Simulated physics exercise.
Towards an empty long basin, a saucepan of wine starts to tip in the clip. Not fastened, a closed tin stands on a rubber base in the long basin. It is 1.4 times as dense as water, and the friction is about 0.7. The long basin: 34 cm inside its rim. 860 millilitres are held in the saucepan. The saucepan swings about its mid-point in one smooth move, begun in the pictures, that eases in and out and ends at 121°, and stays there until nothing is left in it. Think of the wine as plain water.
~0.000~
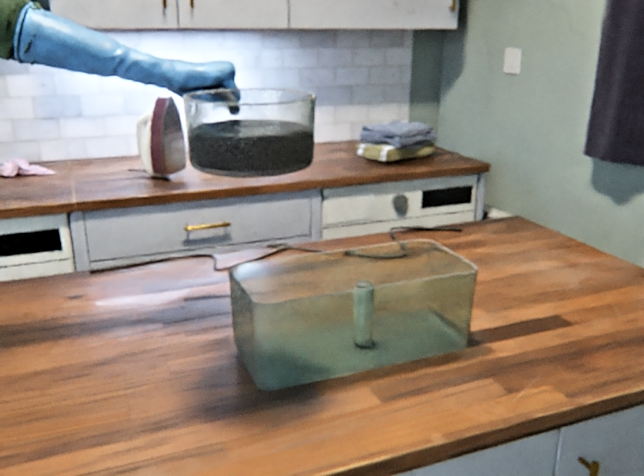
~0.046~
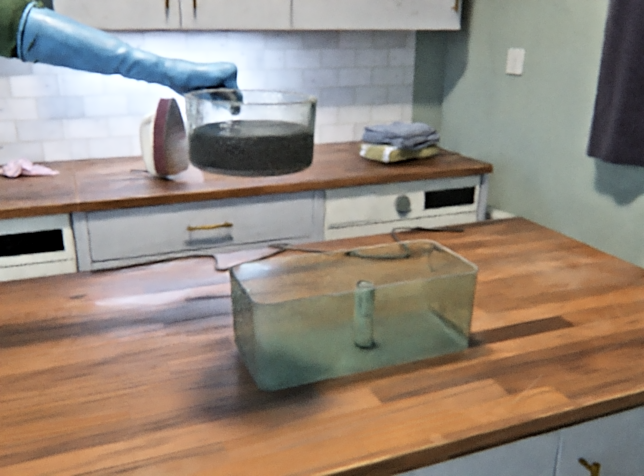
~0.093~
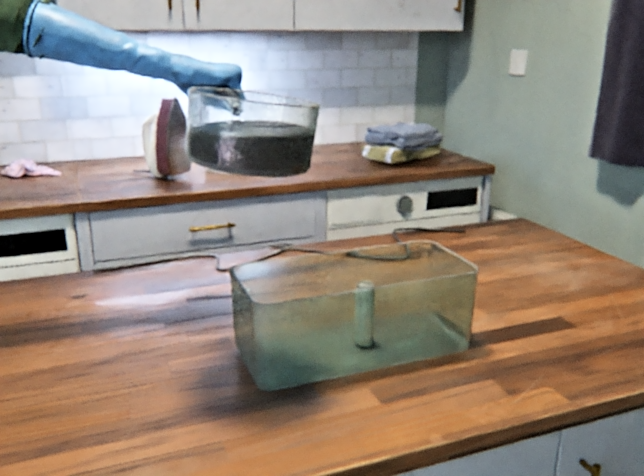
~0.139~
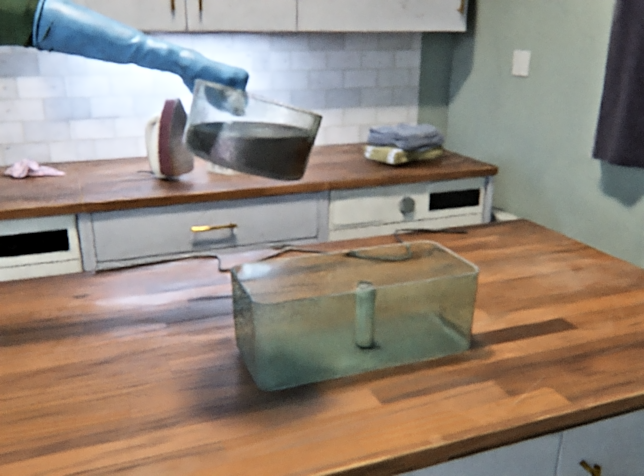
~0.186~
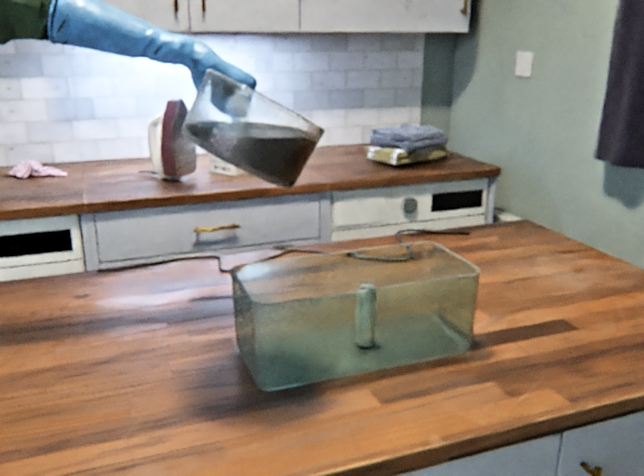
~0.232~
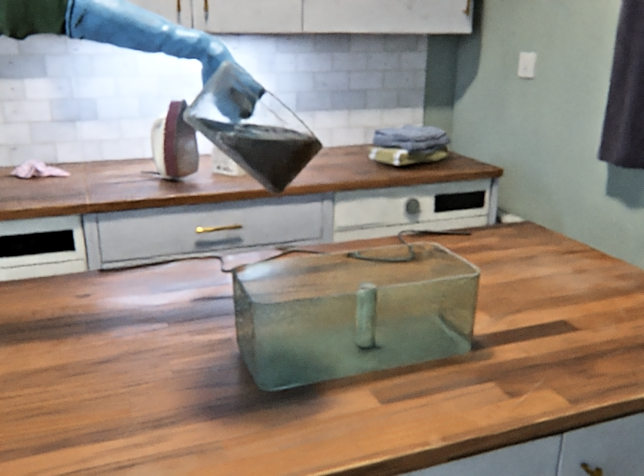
Clear pan of dark liquid tilting steadily rightward in a blue-gloved hand, above a long see-through basin containing an upright tin.
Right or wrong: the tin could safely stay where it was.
Wrong, it goes over.
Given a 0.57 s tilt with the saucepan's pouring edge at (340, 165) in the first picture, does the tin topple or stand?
Result: Tin tipped over.
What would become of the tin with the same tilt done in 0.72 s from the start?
In that case the tin overturns.
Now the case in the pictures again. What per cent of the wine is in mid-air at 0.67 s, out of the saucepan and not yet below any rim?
Estimated airborne part: Roughly 10 per cent.
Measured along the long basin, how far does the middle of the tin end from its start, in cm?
All told, the tin's centre has moved close to 8.5 cm.
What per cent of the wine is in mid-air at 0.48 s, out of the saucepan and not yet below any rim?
Some 64 per cent, I reckon.
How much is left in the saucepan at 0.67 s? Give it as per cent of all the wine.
About 2 percent.
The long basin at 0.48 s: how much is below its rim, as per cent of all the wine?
About 20 per cent.
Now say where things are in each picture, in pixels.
Tilt 0°; pouring edge (310, 95); surface from (189, 131) to (306, 124); the long basin's rim runs from (240, 286) to (454, 254); the tin's top is at (364, 286), in the first picture.
Tilt 2°; pouring edge (312, 98); surface from (190, 131) to (307, 125), in the second picture.
Tilt 8°; pouring edge (314, 105); surface from (190, 130) to (308, 127), in the third picture.
Tilt 17°; pouring edge (317, 116); surface from (190, 128) to (309, 129), in the fourth picture.
Tilt 29°; pouring edge (318, 131); surface from (186, 124) to (312, 132), in the fifth picture.
Tilt 43°; pouring edge (316, 147); surface from (187, 116) to (311, 136); 1 per cent is over the edge, in the sixth picture.
Then, 0.48 s in, the tilt is 114° and 17 per cent is still to pour; the tin stands where it began.
Then, 0.67 s in, the tilt is 121° and 2 per cent is still to pour; the tin leans 9°.
Then, 0.86 s in, the tilt is 121° and 0 per cent is still to pour; the tin leans 27°.
Then, 1.07 s in, the tilt is 121° and 0 per cent is still to pour; the tin lies on its side.
Finally, the tin lies on its side.
